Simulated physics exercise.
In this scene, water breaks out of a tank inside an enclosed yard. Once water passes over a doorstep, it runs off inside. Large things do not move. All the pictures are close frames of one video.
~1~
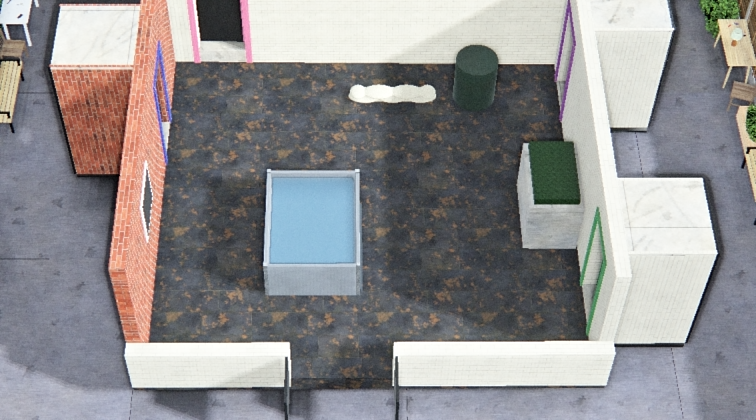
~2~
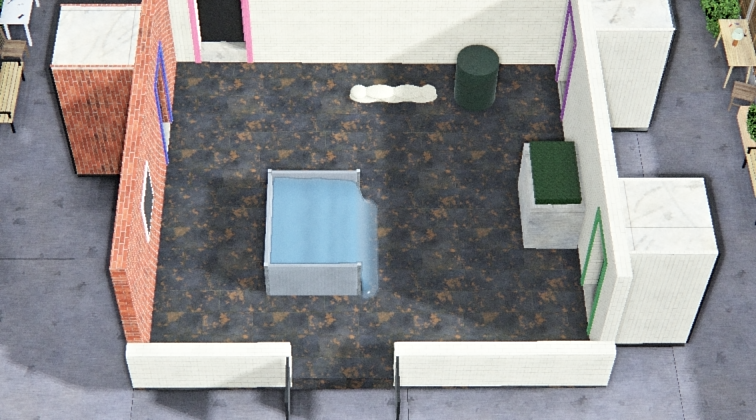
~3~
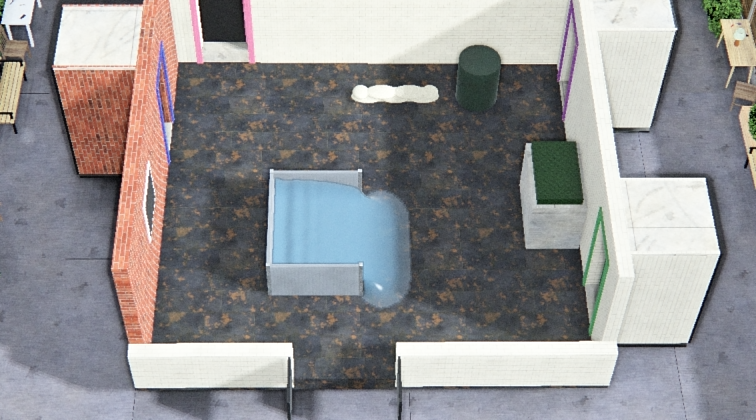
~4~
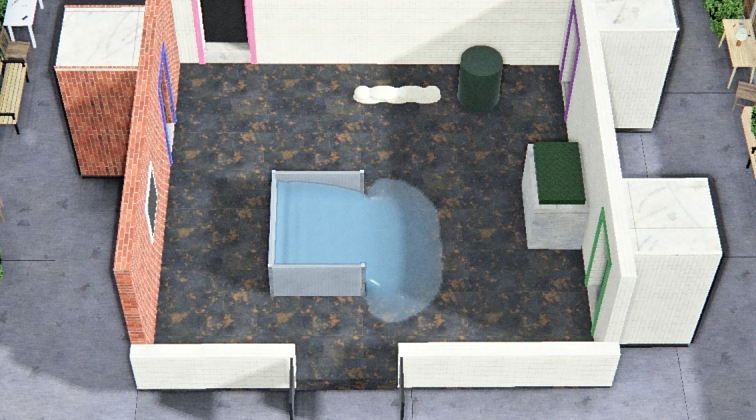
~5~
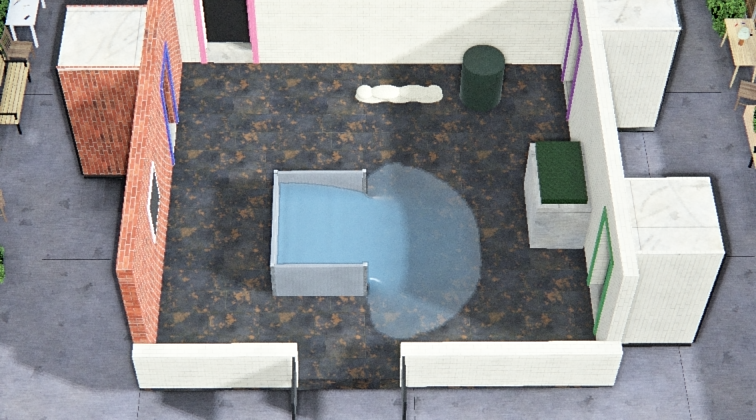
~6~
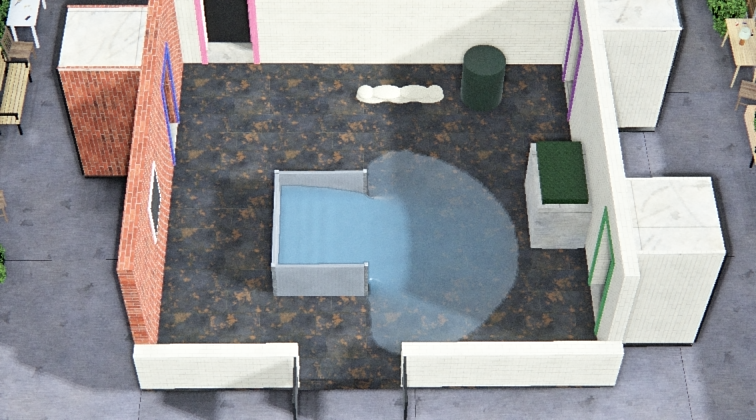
In a walled yard with a dark, mottled floor, still blue water sat in an open tank until its right side gave way, and the water poured out rightward, spreading into a wide, rounded sheet.
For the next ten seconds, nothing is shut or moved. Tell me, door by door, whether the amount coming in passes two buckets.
The green door swallows too much water; the pink door swallows an okay amount of water; the purple door swallows too much water; the blue door swallows an okay amount of water.
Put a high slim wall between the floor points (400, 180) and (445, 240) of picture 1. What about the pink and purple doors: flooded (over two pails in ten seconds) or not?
Note: Pink door remains short; purple door remains short.
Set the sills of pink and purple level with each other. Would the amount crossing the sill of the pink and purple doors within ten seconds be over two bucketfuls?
Outcome - pink doesn't reach it, purple doesn't reach it.
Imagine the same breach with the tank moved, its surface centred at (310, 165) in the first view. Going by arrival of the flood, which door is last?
The door marked blue.
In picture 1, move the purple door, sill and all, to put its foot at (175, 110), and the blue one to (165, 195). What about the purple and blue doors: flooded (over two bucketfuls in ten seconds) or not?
The purple one does not overflow, while the blue one does not overflow.
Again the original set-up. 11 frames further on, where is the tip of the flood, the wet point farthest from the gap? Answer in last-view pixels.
About (560, 72).
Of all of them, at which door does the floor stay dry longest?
My answer: The one in blue.
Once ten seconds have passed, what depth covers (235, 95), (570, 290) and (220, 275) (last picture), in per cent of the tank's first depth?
2, 8 and 2 in a hundred, in turn.
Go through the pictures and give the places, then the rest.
The first frame shows still water in the open tank at (313, 220).
In the second frame, the front is at (364, 296), out from the gap at (357, 236).
In the third frame, water pours out at (359, 239) and has run to (387, 195).
In the fourth frame, the front is at (417, 309), out from the gap at (361, 240).
In the fifth frame, water pours out at (363, 240) and has run to (473, 282).
In the sixth frame, the front is at (511, 232), out from the gap at (364, 241).
A moment on, water covers 35 % of the floor; the green door under two buckets in, the pink door not reached, the purple door not reached, the blue door not reached.
Next, water covers 40 % of the floor; the green door far over two buckets in, the pink door not reached, the purple door wet at the sill, nothing in, the blue door not reached.
Then, water covers 45 % of the floor; the green door far over two buckets in, the pink door not reached, the purple door over two buckets in, the blue door not reached.
Later, water covers 65 % of the floor; the green door far over two buckets in, the pink door not reached, the purple door far over two buckets in, the blue door not reached.
In the end, water covers 85 % of the floor; the green door far over two buckets in, the pink door wet at the sill, nothing in, the purple door far over two buckets in, the blue door wet at the sill, nothing in.
